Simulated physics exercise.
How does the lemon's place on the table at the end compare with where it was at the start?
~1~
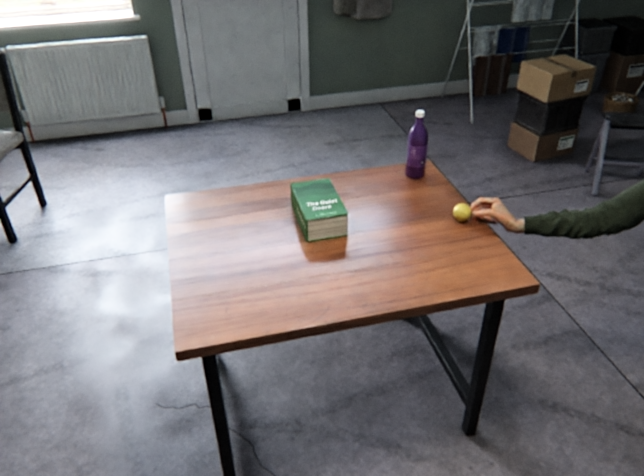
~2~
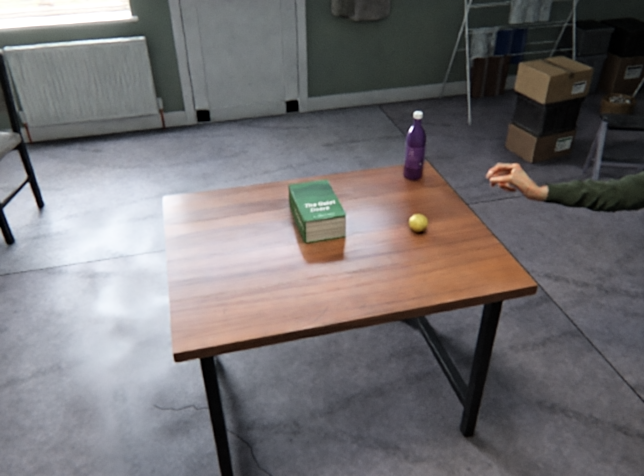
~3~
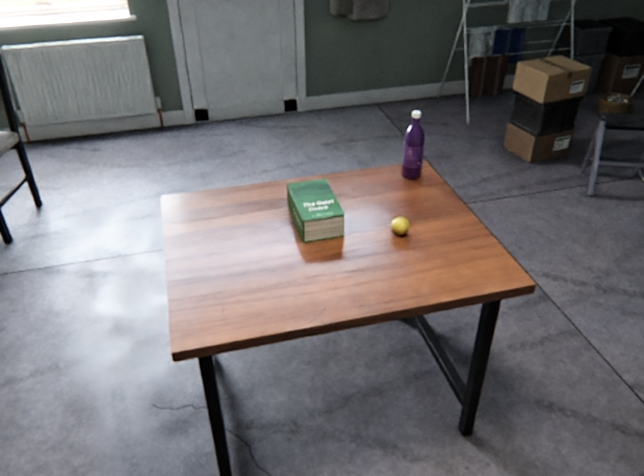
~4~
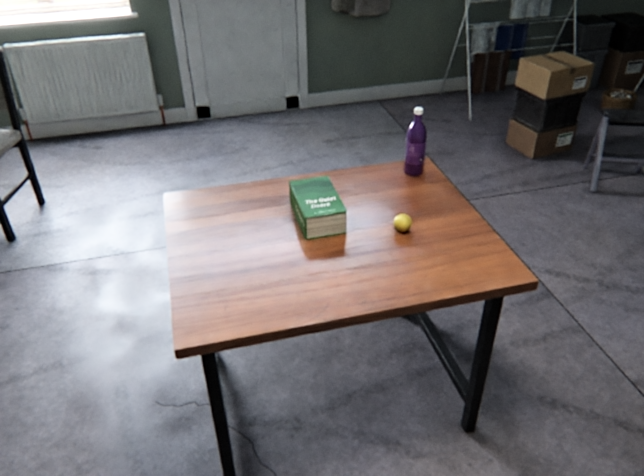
At the start the lemon is at the right edge of the table by the hand. At the end it rests farther left on the tabletop, closer to the green book.
A hand rolls a yellow lemon left across the table, and it stops near the book.
